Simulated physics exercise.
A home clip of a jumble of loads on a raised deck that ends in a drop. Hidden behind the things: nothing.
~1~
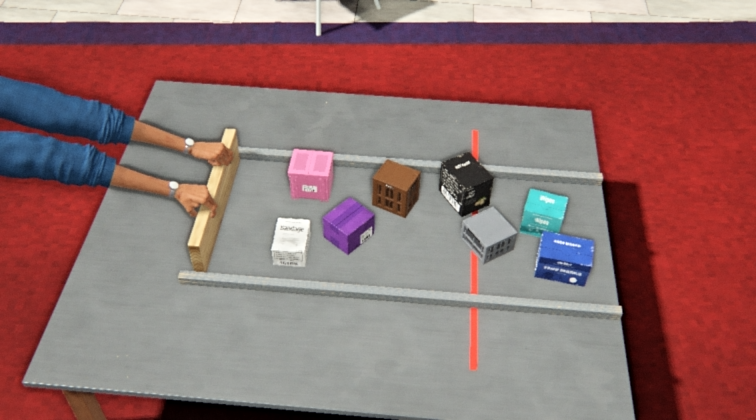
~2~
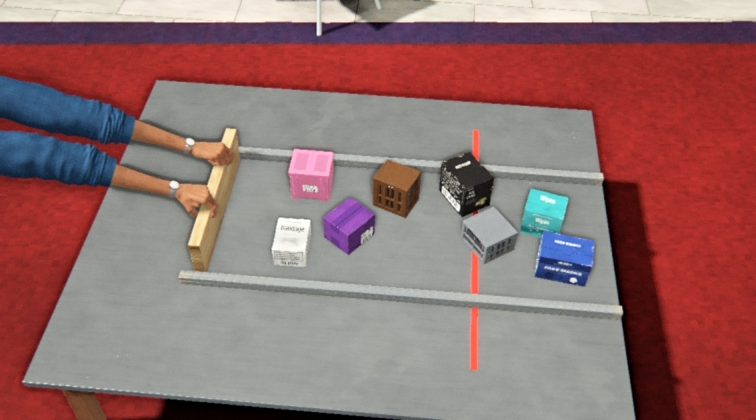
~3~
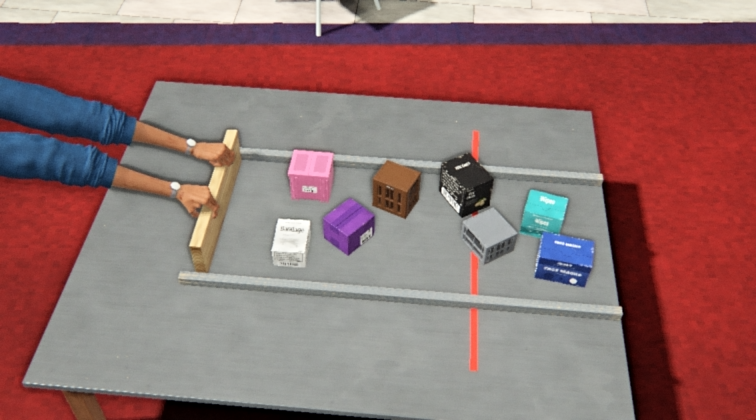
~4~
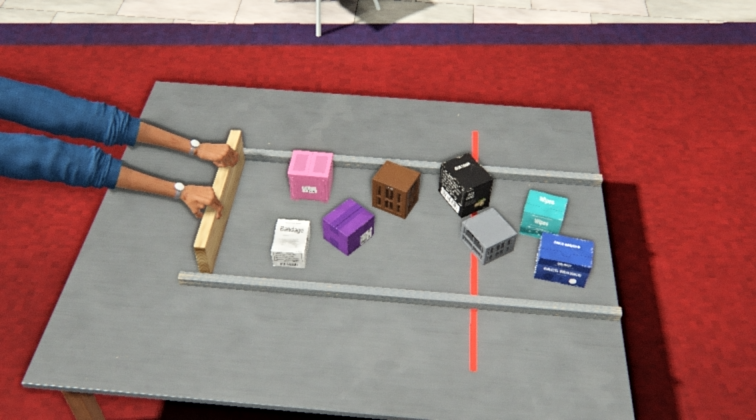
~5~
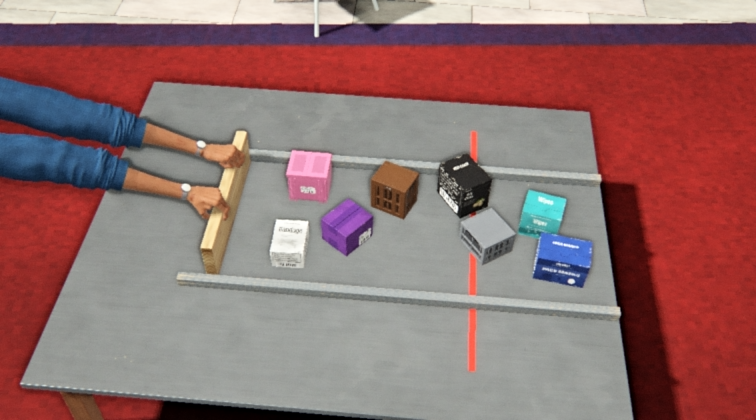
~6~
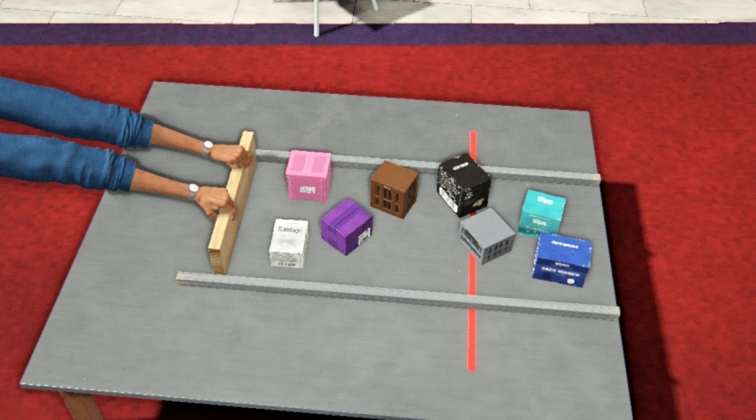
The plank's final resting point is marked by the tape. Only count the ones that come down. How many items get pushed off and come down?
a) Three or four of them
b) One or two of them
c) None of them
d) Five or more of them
None of them (c).
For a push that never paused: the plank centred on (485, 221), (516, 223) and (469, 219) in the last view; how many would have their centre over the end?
Going through the three positions, you'd get 0, 2 and 0.
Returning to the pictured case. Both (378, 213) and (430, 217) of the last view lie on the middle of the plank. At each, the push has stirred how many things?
First 5 and then 7.
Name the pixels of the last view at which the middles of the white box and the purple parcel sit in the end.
In the last picture they sit at about (490, 266) and about (495, 221).
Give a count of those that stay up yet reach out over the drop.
That comes to 0 of them.
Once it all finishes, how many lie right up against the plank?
It is in contact with 3.
Soon after, none off yet; blue box at rest near (562, 260); turquoise box at rest near (541, 216); grey crate at rest near (486, 236).
Then, none off yet; blue box at rest near (562, 260); turquoise box moved a little near (548, 217); grey crate moved a little near (510, 234).
At rest, the number that fall off is zero.
